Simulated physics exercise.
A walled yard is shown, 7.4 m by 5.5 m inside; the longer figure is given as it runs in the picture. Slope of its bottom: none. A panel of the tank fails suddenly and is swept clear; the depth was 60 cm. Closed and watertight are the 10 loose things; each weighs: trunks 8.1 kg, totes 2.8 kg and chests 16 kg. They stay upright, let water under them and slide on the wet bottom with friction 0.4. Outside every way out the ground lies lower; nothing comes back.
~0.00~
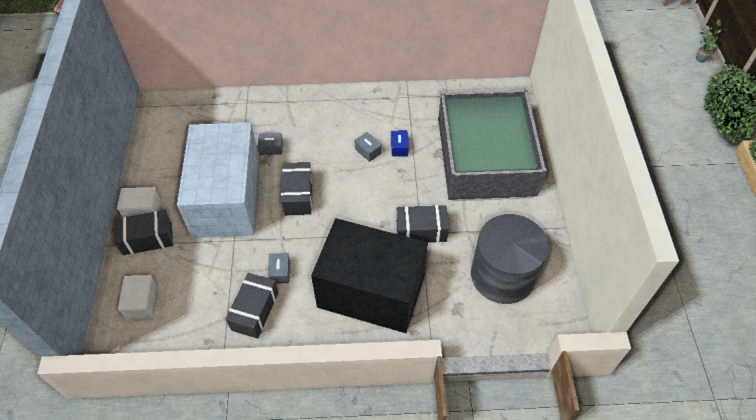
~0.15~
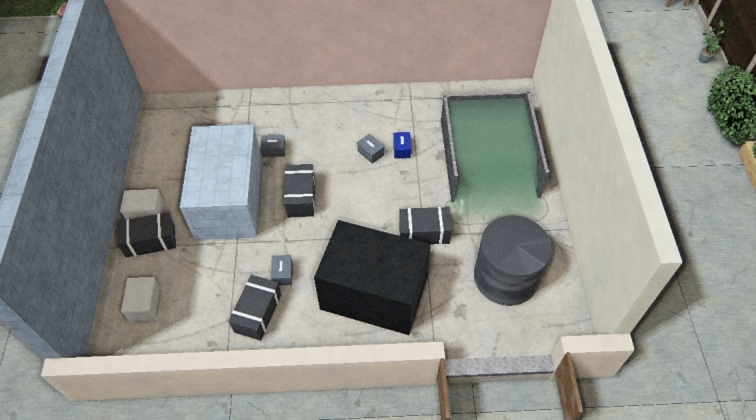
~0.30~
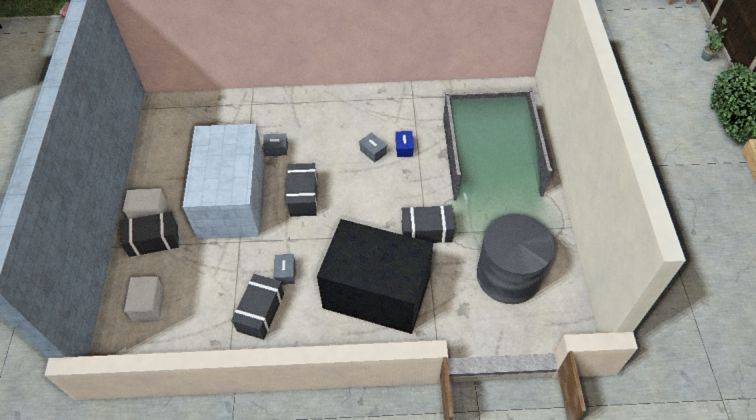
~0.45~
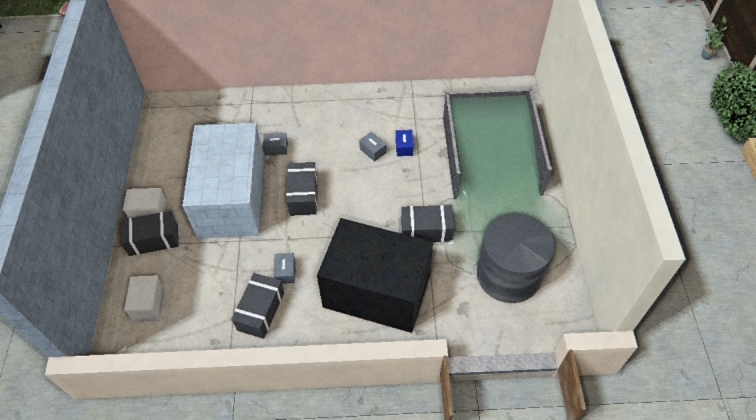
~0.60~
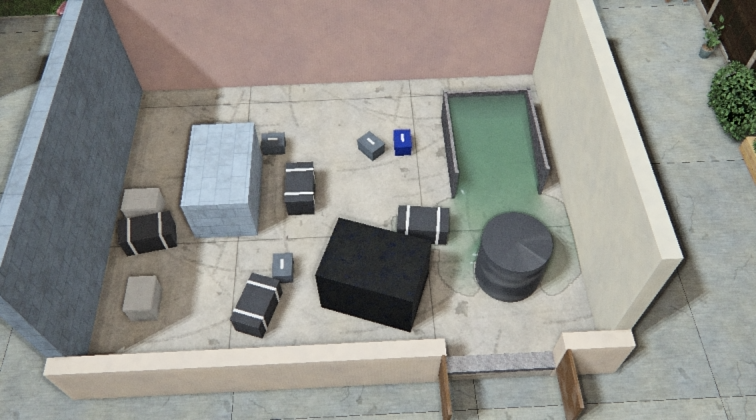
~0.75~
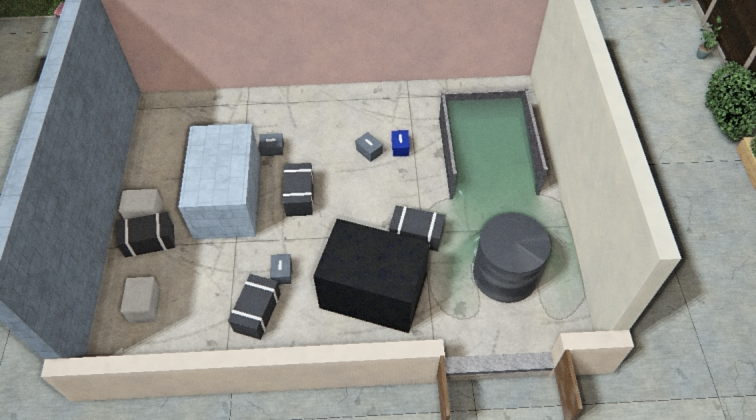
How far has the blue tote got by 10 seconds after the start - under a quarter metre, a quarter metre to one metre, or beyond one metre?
A quarter metre to one metre.
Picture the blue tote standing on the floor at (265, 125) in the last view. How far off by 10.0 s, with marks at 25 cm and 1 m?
Short answer: It drifts a great distance.
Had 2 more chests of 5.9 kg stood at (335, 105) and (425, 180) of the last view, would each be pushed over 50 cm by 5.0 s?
As asked, in order: Shy of the mark; shy of the mark.
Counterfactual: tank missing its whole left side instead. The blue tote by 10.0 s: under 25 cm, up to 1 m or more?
After that, the blue tote is washed away.
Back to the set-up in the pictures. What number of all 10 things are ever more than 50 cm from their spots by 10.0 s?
It works out to 6.
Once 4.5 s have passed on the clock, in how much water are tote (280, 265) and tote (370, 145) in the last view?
Some 2 cm at the first, some 1 cm at the second.
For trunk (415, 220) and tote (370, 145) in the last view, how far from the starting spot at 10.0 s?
Respectively: 250 cm / 80 cm.
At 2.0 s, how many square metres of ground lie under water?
I'd put it close to 11.5 m2.
After 2.0 s the blue tote is near (401, 139), 0.0 m from its start, aground; 0 of 10 are out; 0 afloat.
After 4.5 s the blue tote is near (401, 139), 0.0 m from its start, aground; 0 of 10 are out; 1 afloat.
After 7.0 s the blue tote is near (401, 139), 0.0 m from its start, aground; 0 of 10 are out; 3 afloat.
After 10.0 s the blue tote is near (432, 147), 0.6 m from its start, afloat; 0 of 10 are out; 5 afloat.
